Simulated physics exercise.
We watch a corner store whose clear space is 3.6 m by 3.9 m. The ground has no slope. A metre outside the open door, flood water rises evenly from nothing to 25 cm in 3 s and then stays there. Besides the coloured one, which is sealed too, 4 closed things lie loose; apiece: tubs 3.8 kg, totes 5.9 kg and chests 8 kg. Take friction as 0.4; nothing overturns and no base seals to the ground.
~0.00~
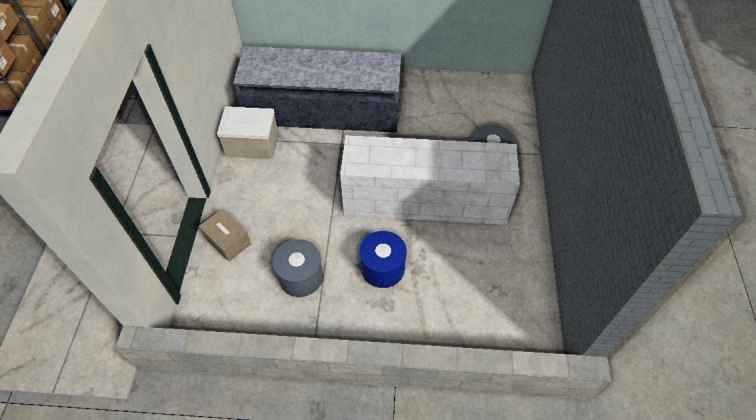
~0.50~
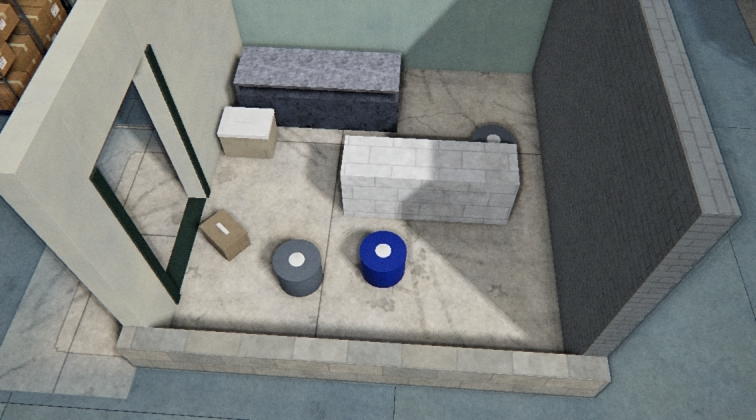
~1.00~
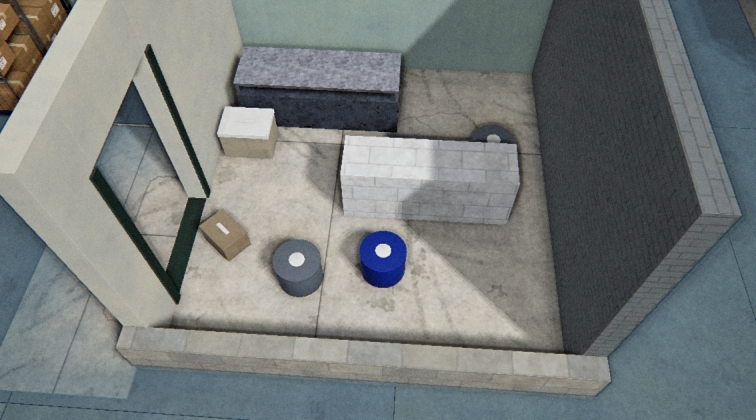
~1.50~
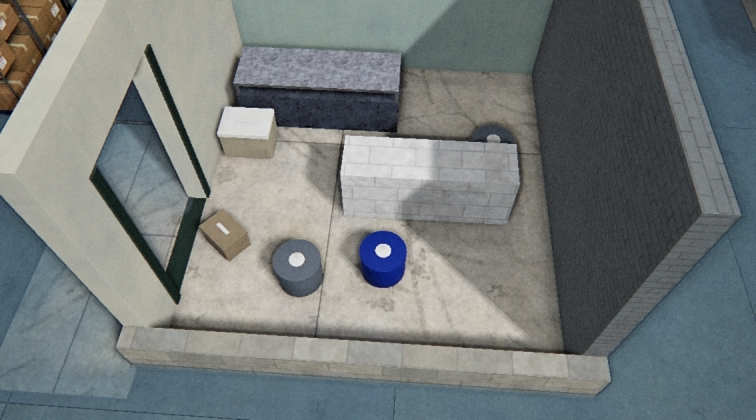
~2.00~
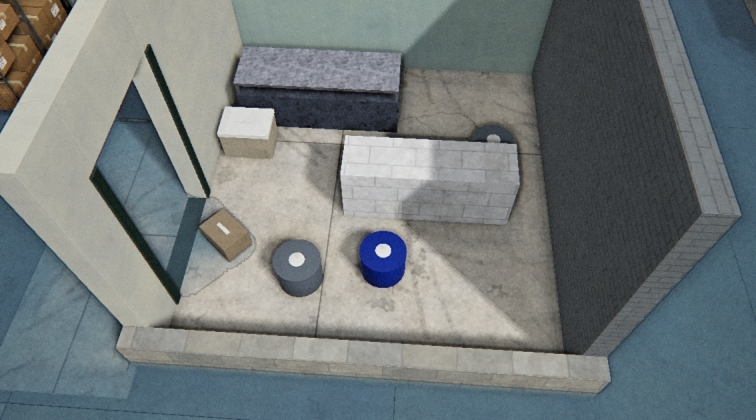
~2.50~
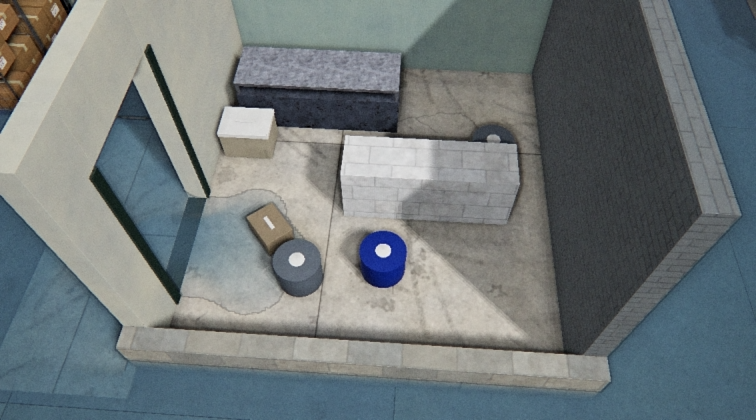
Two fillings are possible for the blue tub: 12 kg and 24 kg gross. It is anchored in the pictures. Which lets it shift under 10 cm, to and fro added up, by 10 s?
For it, neither load is enough.
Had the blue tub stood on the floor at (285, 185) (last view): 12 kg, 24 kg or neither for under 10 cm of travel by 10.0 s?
Only the larger holds.
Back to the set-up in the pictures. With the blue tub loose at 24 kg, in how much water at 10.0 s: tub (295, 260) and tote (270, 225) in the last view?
About 18 and 17 cm.
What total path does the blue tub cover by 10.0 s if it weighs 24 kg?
Some 140 cm in all.
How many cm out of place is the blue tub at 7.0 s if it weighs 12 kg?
Roughly 100 cm.
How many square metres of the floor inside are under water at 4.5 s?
Roughly 7.5 m2.
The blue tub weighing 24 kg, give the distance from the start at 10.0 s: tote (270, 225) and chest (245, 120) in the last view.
In turn: 250 cm, 40 cm.
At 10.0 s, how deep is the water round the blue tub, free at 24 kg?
About 20 cm.
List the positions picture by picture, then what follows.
The first picture shows the blue tub at (383, 251), on the bottom; water covers 0.0 m2; 0 of 5 have shifted.
The second picture shows the blue tub at (383, 251), on the bottom; 0.0 m2 under water; 0 of 5 have shifted.
The third picture shows the blue tub at (383, 251) rests on the ground; 0.0 m2 under water; 0 of 5 have shifted.
The fourth picture shows the blue tub at (383, 251), on the bottom; 0.0 m2 under water; 0 of 5 have shifted.
The fifth picture shows the blue tub at (383, 251), on the bottom; 0.3 m2 under water; 0 of 5 have shifted.
The sixth picture shows the blue tub at (383, 251), on the bottom; 1.0 m2 under water; 1 of 5 have shifted.
After 3.5 s the blue tub would be 2 cm from its start with 12 kg and 0 cm from its start with 24 kg; 4 cm of water round it then.
After 4.5 s the blue tub would be 71 cm from its start with 12 kg and 17 cm from its start with 24 kg; 7 cm of water round it then.
After 7.0 s the blue tub would be 104 cm from its start with 12 kg and 39 cm from its start with 24 kg; 14 cm of water round it then.
After 10.0 s the blue tub would be 129 cm from its start with 12 kg and 127 cm from its start with 24 kg; 20 cm of water round it then.
